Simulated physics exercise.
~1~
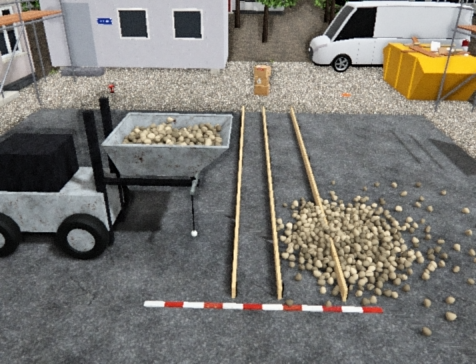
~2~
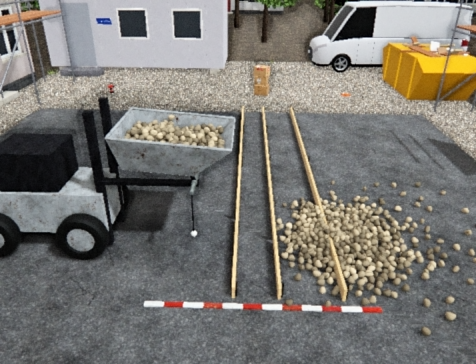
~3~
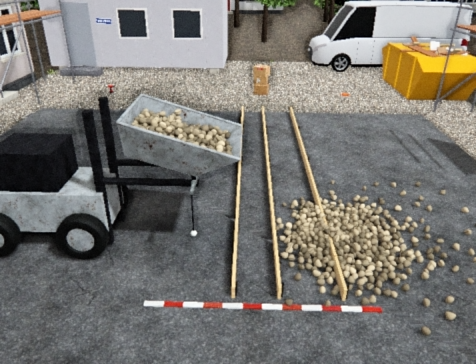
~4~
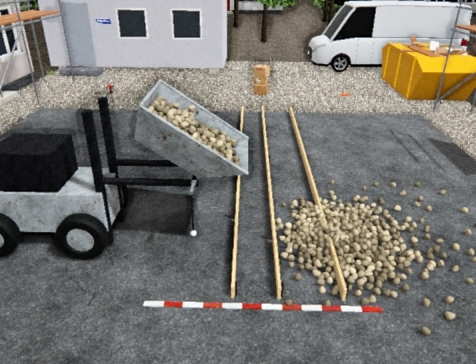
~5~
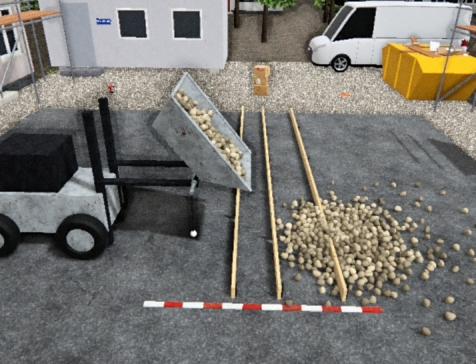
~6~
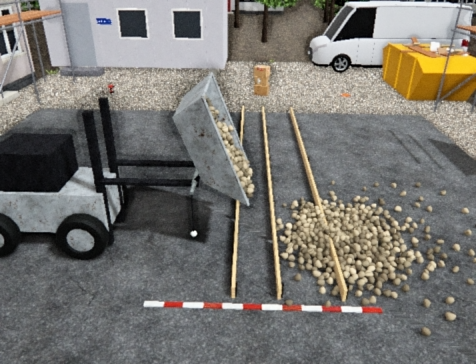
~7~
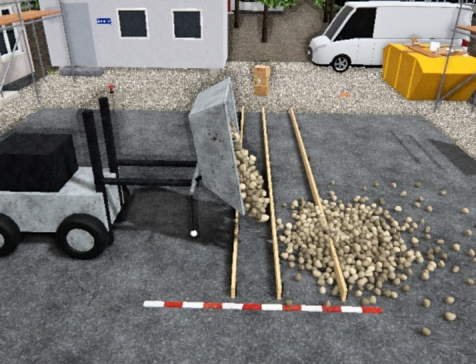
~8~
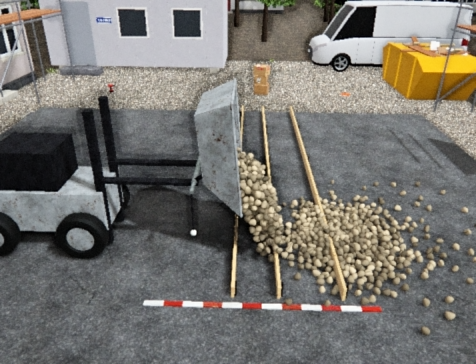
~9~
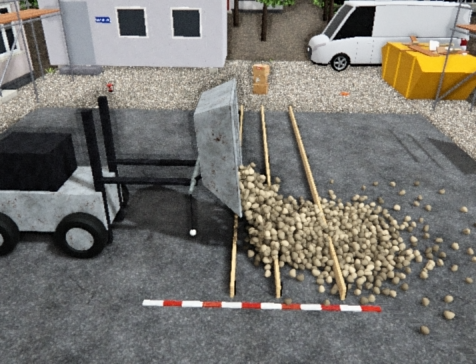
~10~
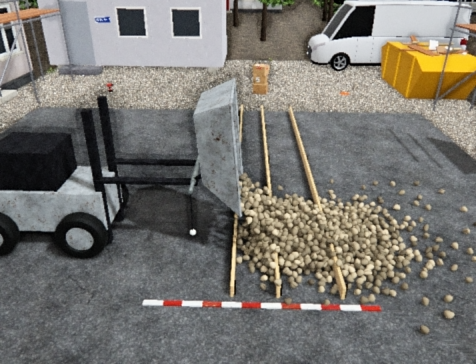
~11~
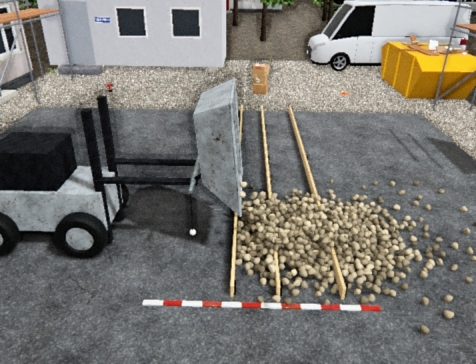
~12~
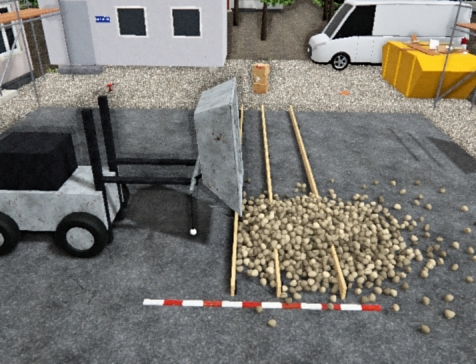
On a dark paved yard with a pale building, a white van and a yellow container behind, a forklift holds a grey skip of rounded stones beside three wooden planks. An earlier heap of similar stones lies around the right-hand plank. The skip tips to the right, gently at first, then steeply, while its load stays inside. Once it is nearly upright, the stones slide out over the planks and pour into the older heap. The flow dies away and the stones settle into one broad, low pile covering parts of the planks, while the emptied skip stays steeply tilted.
